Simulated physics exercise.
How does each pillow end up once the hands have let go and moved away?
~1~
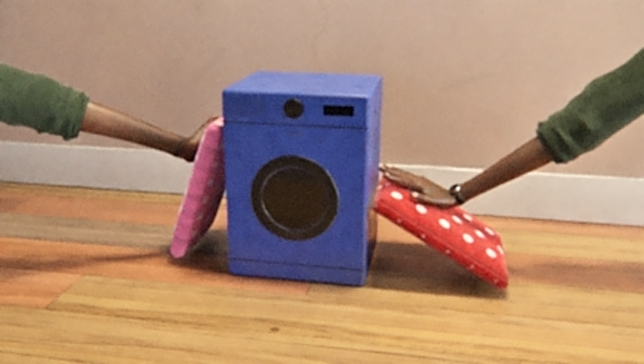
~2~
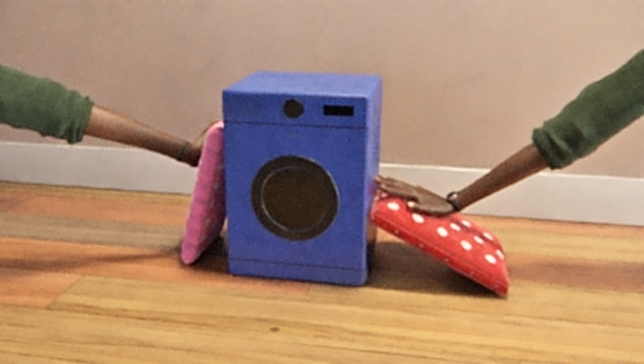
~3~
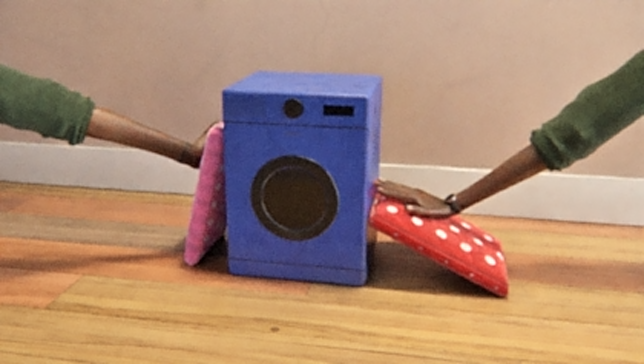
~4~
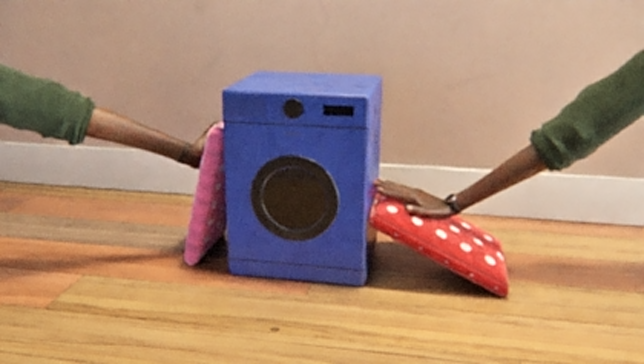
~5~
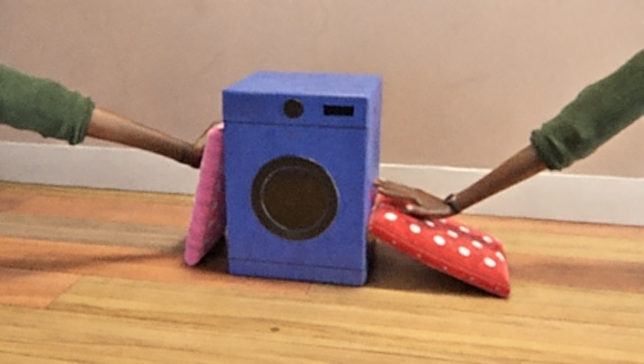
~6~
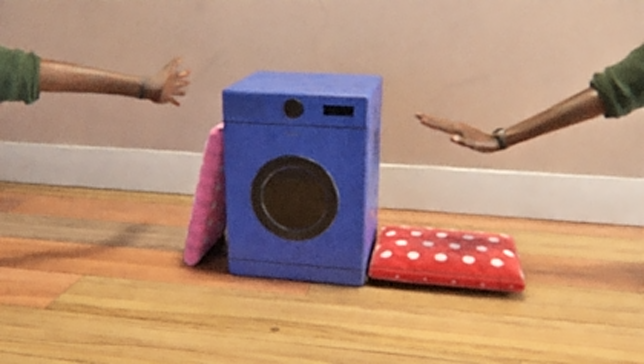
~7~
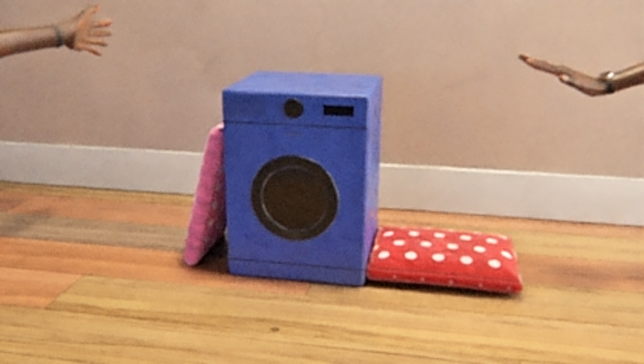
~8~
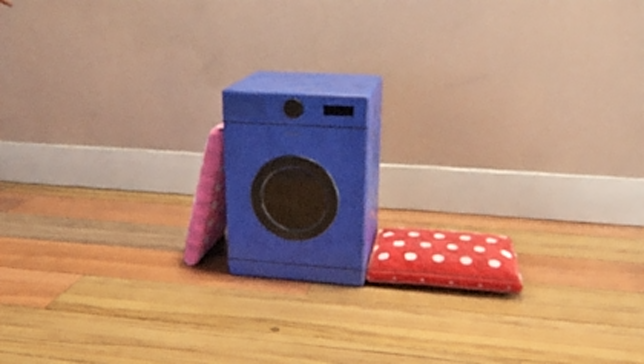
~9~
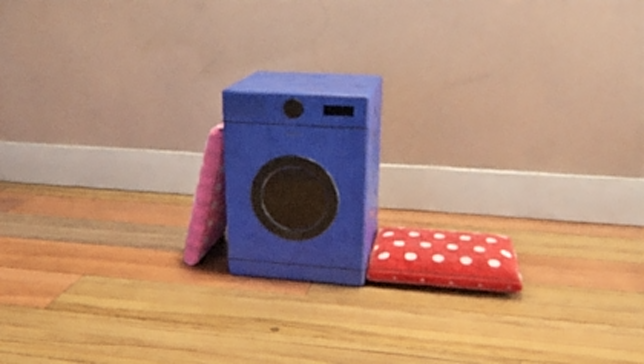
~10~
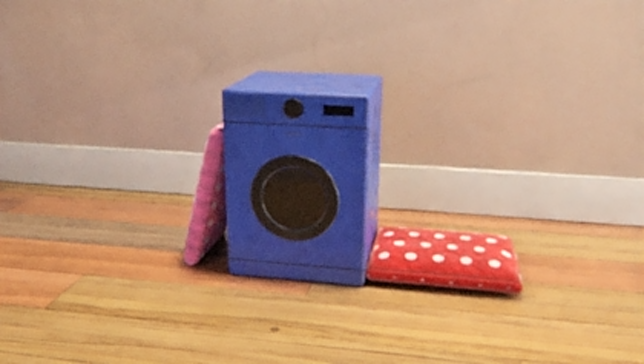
The pink pillow stays leaning against the left side of the blue machine, while the red polka-dot pillow slides down and lies flat on the floor to the right.
